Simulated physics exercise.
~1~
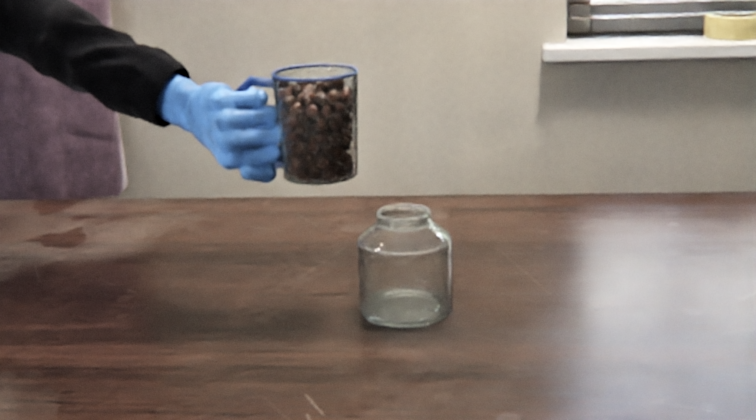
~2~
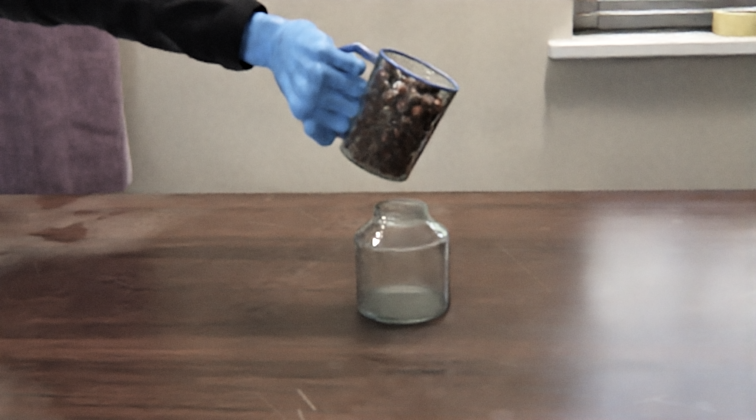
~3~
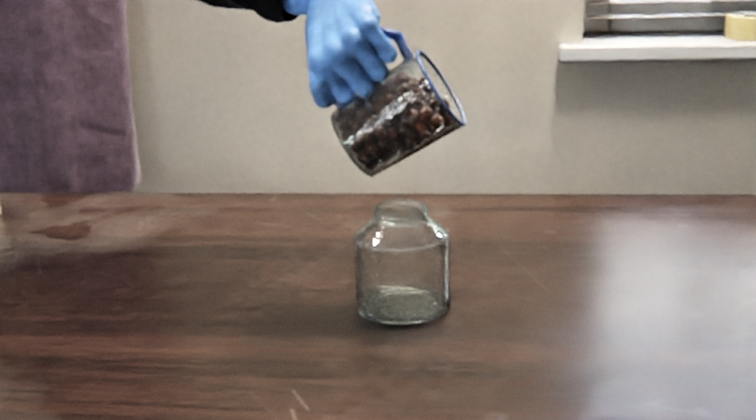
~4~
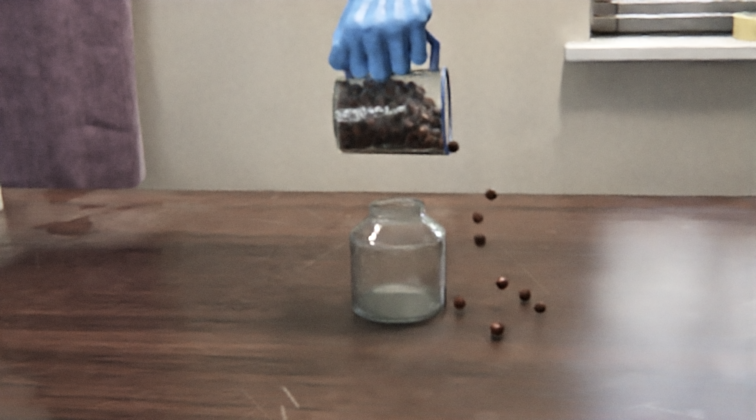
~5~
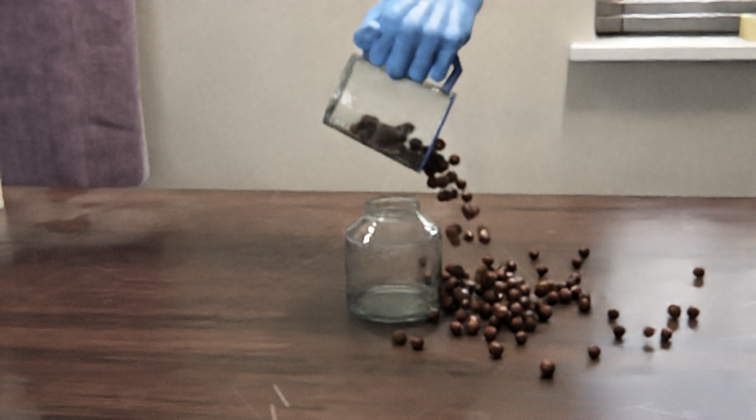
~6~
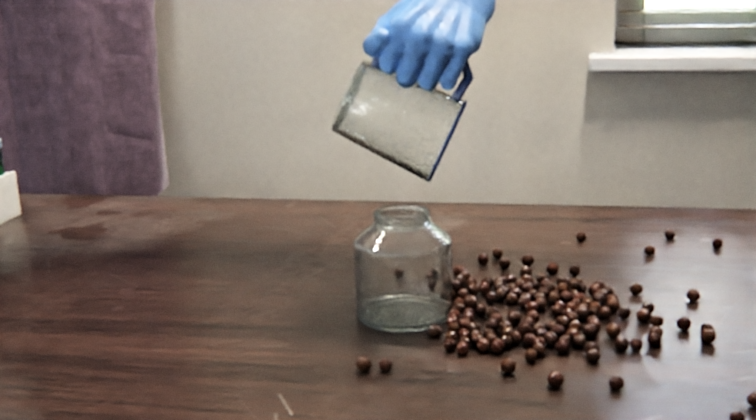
On a dark, glossy wooden table before a pale wall, seen from the front and slightly above, an empty clear glass jar stands near the middle, with a purple cloth at the left and a windowsill at the upper right. A blue-gloved hand in a black sleeve holds a see-through, blue-rimmed cup full of brown balls above it. The hand moves right and tips the cup onto its side as the view drifts slightly. Balls drop past the jar's right side, then pour out and scatter. Finally the tilted cup looks empty, the jar remains empty, and the balls lie spread beside it.
